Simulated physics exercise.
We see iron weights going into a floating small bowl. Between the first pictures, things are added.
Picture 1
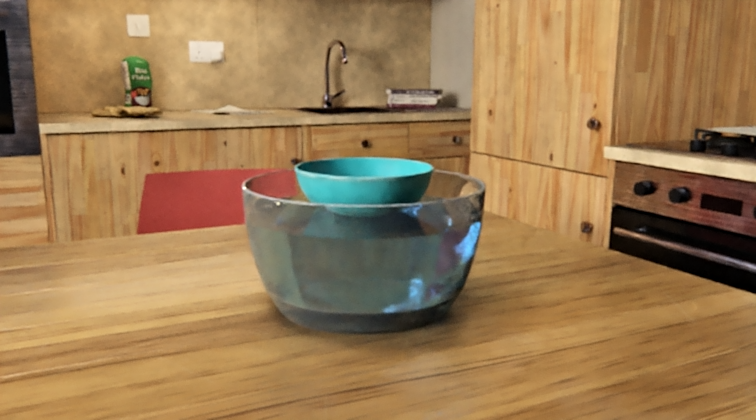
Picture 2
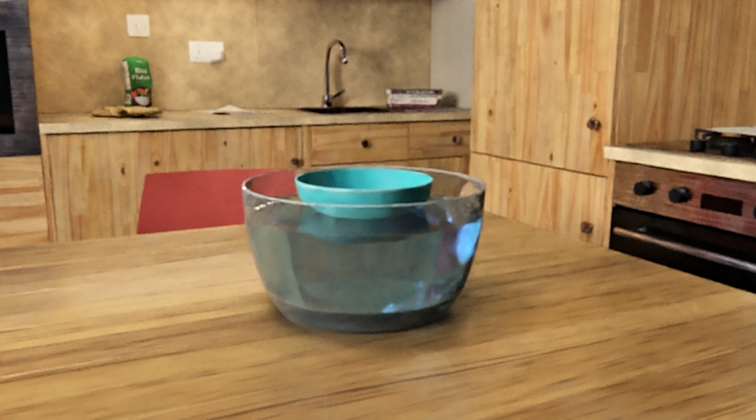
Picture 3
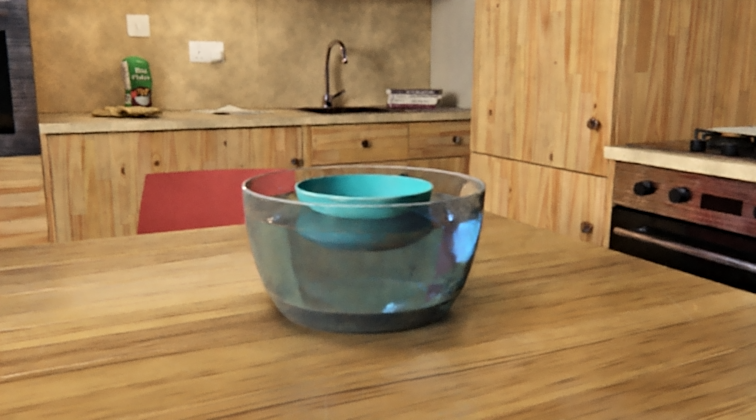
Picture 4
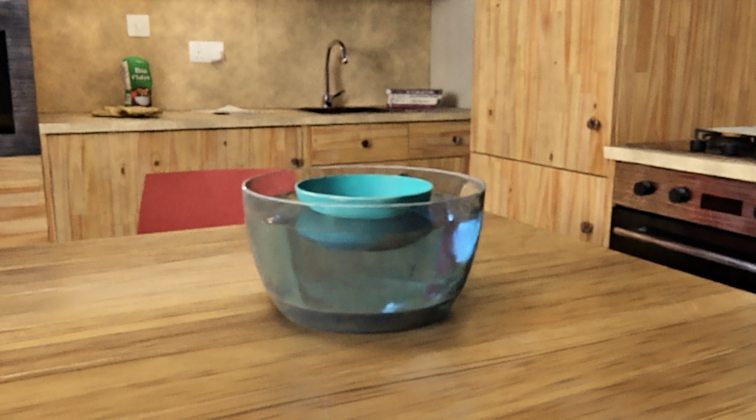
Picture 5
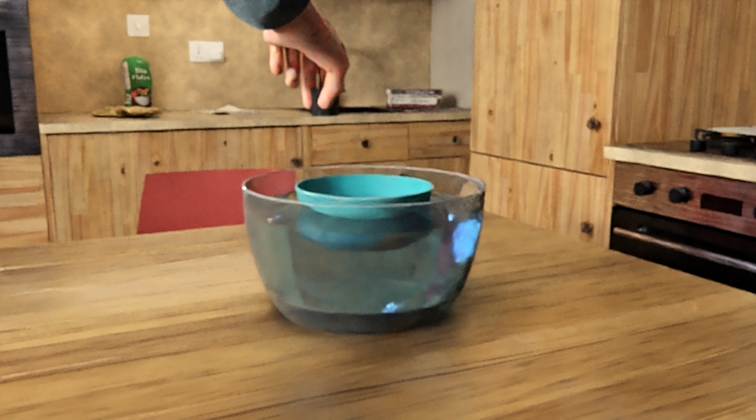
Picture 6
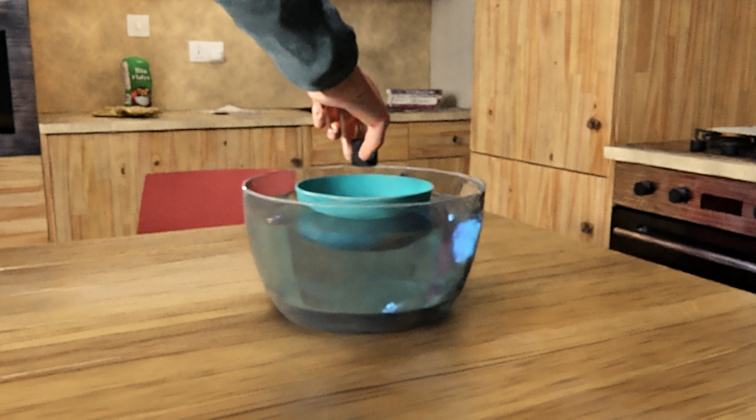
A hand came in over the kitchen table and lowered a small dark object toward a turquoise bowl floating in a larger glass bowl of water, after the little bowl had already sunk slightly lower.
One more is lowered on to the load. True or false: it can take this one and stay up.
True.
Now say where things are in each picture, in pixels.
Small bowl (364, 168) empty; most of its side above the surface, in the first picture.
Small bowl (364, 180) with one aboard; about two thirds of its side above the surface, in the second picture.
Small bowl (364, 186) with two aboard; about half of its side above the surface, in the third picture.
Small bowl (364, 186) with two aboard; about half of its side above the surface, in the fourth picture.
Small bowl (364, 186) with two aboard; about half of its side above the surface; the next iron weight in the hand at (325, 102), in the fifth picture.
Small bowl (364, 186) with two aboard; about half of its side above the surface; the next iron weight in the hand at (365, 153), in the sixth picture.
A moment on, the iron weight is in and the small bowl dips.
Further on, it steadies; about a third of its side above the surface.
When it is over, the small bowl floats; about a third of its side above the surface.
